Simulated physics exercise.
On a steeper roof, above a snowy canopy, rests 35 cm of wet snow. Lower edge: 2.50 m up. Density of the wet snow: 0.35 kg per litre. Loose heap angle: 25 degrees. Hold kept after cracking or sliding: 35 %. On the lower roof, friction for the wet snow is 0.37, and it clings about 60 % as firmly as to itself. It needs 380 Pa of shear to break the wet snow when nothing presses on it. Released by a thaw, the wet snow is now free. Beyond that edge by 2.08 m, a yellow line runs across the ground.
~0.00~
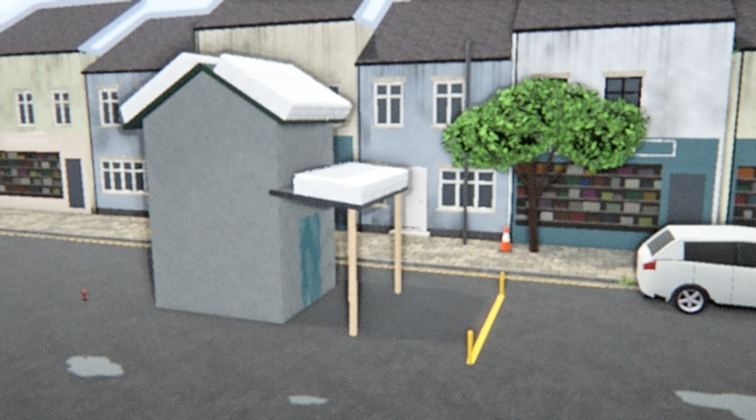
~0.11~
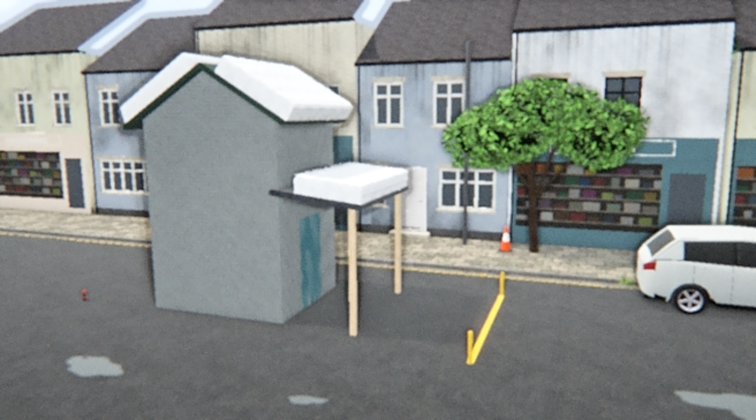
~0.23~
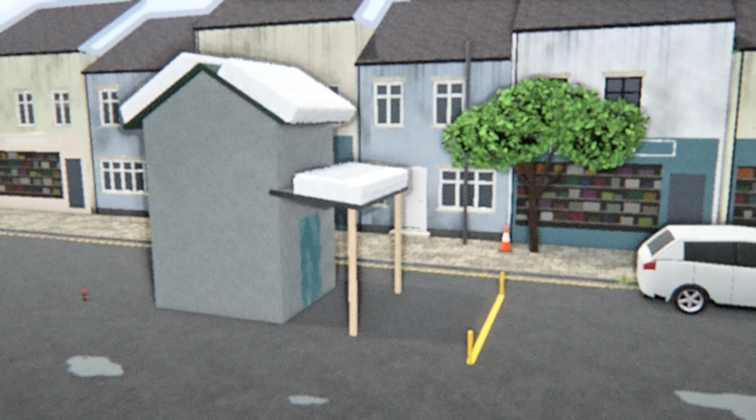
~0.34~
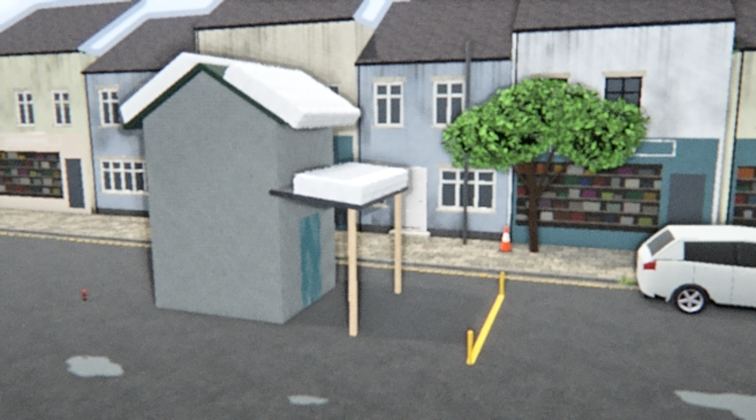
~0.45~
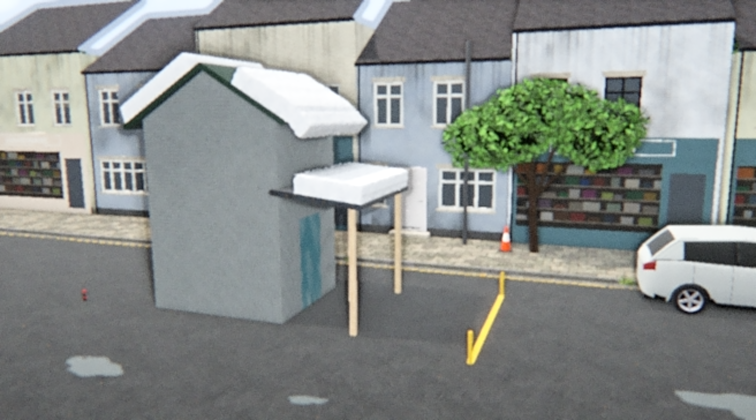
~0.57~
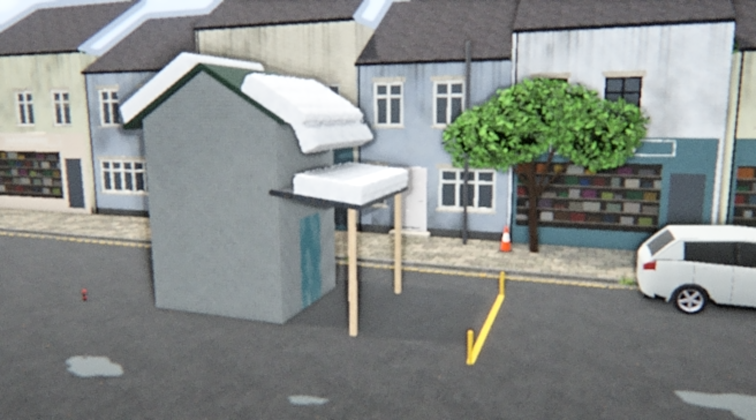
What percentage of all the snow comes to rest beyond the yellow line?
About 28 %.
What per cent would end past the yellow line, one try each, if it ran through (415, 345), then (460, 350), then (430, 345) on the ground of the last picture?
First try 50 per cent, second 35 per cent, third 45 per cent.
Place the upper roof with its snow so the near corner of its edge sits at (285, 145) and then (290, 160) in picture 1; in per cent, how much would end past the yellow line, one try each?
Try 1: Near 16 %; try 2: Near 2 %.
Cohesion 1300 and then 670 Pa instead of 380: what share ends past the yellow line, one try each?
8 in a hundred, followed by 25 in a hundred.
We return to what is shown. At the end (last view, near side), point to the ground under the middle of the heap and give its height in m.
You'd find it near (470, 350), piled some 0.3 m high.
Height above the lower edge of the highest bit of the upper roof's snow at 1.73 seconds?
At that moment it reaches around 0.6 m above the edge.
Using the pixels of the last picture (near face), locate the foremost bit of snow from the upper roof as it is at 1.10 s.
You'll find it close to (379, 192).
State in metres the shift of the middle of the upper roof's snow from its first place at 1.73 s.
About 4.6 m.
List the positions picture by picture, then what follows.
The first picture shows leading edge of the wet snow at (286, 102).
The second picture shows leading edge of the wet snow at (287, 103), its middle shifted 2.9 cm, 2 % of it past the upper edge, in one piece.
The third picture shows leading edge of the wet snow at (291, 119), its middle shifted 11 cm, 7 % of it past the upper edge, in one piece.
The fourth picture shows leading edge of the wet snow at (296, 108), its middle shifted 25 cm, 15 % of it past the upper edge, in one piece.
The fifth picture shows leading edge of the wet snow at (304, 121), its middle shifted 44 cm, 26 % of it past the upper edge, cracking.
The sixth picture shows leading edge of the wet snow at (313, 136), its middle shifted 69 cm, 40 % of it past the upper edge, cracking.
After 1.10 s, none is below the lower edge and 0 % is past the line.
After 1.73 s, 56 % is below the lower edge and 5 % is past the line.
After 2.37 s, 59 % is below the lower edge and 28 % is past the line.
After 3.00 s, 59 % is below the lower edge and 28 % is past the line.
After 3.10 s, at the end, 59 % is below the lower edge and 28 % is past the line.
